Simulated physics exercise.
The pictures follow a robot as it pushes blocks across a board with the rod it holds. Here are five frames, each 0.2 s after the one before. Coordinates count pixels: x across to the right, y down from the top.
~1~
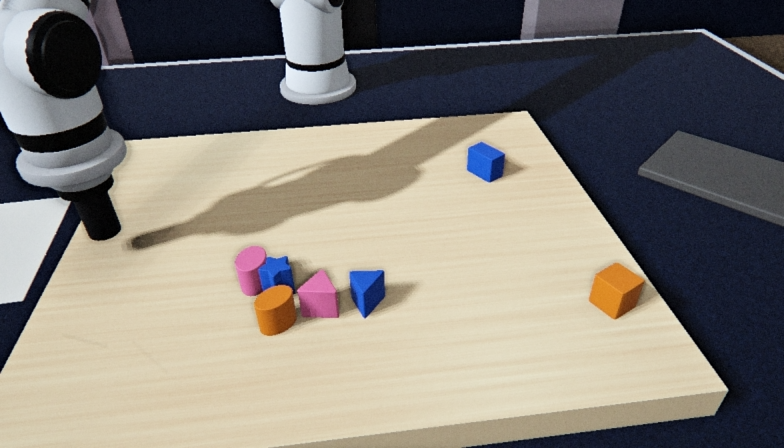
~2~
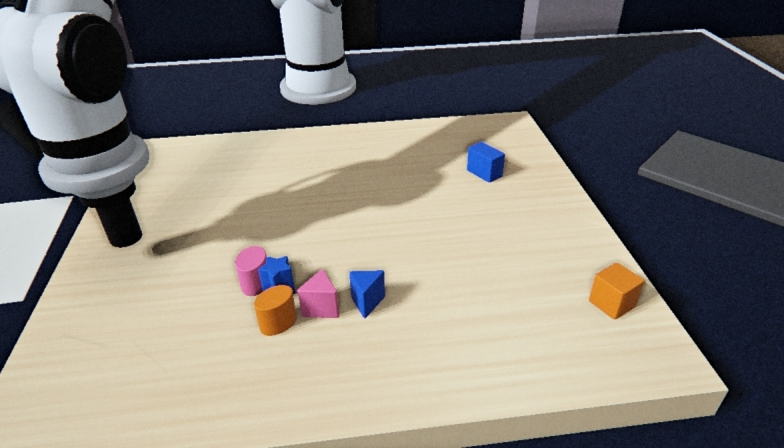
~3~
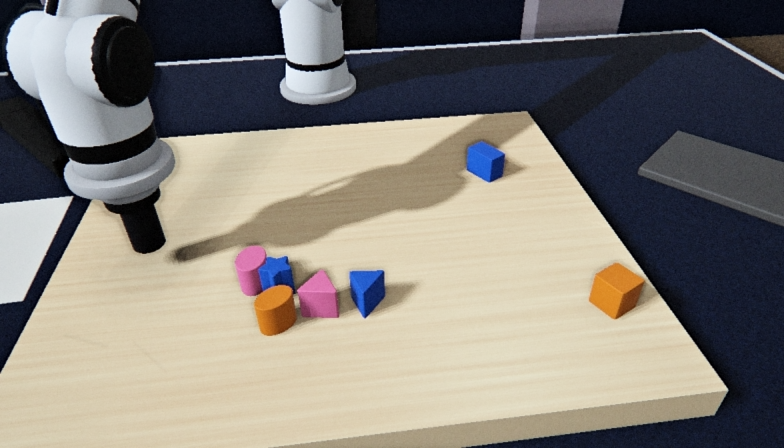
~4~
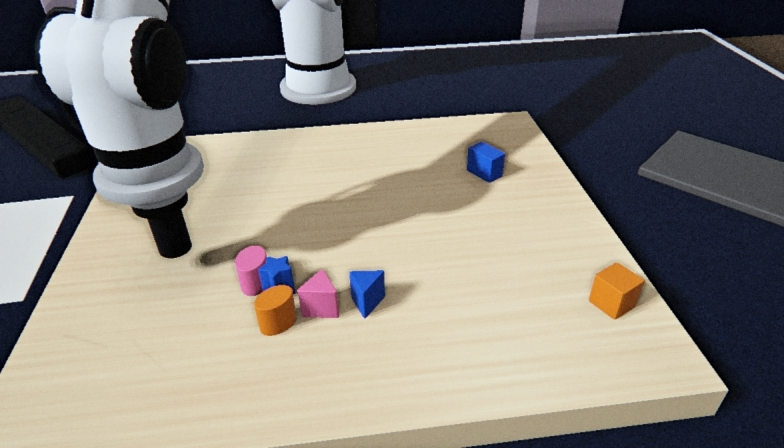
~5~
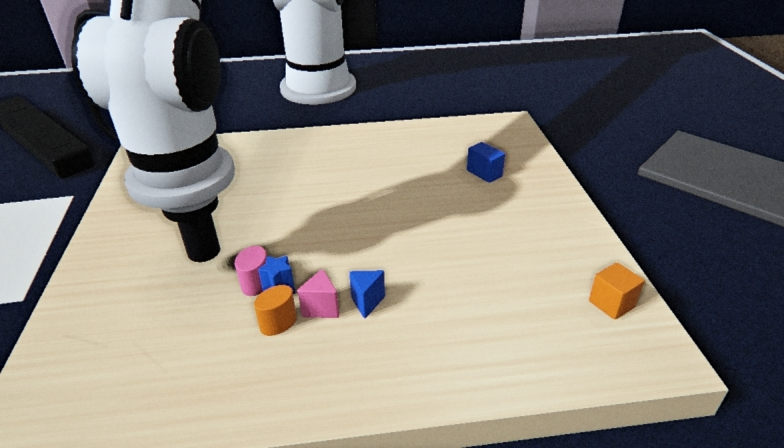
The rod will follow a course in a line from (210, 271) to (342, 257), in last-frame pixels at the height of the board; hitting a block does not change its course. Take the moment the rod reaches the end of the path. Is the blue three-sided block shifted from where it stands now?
Answer: No.
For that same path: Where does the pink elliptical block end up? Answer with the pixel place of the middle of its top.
Somewhere near (271, 258).
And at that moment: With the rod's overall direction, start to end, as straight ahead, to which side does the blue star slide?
To the right.
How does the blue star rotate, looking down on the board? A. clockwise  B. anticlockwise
The correct letter is A.
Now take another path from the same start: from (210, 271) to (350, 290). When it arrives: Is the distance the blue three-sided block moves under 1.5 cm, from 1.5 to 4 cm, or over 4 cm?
Between 1.5 and 4 cm.
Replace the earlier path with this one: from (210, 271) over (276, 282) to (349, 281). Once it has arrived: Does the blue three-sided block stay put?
I believe not.
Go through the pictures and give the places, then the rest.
The first frame shows rod tip (105, 232); block tops, pink elliptical block (250, 257); blue star (275, 265); blue three-sided block (366, 278).
The second frame shows rod (126, 238); blocks unchanged.
The third frame shows rod (150, 244); blocks unchanged.
The fourth frame shows rod (176, 249); blocks unchanged.
The fifth frame shows rod (204, 252); pink elliptical block (250, 257); blue star (275, 265); blue three-sided block (366, 278).
The first path, step by step. One third of the way, rod (251, 248); pink elliptical block (260, 259), turned 30° clockwise; blue star (282, 267), turned 15° clockwise.
Two thirds of the way, rod (297, 243); pink elliptical block (271, 258), turned 75° clockwise; blue star (289, 271), turned 35° clockwise.
At the end, rod (340, 239); pink elliptical block (271, 258), turned 75° clockwise; blue star (289, 271), turned 35° clockwise; blue three-sided block in place.
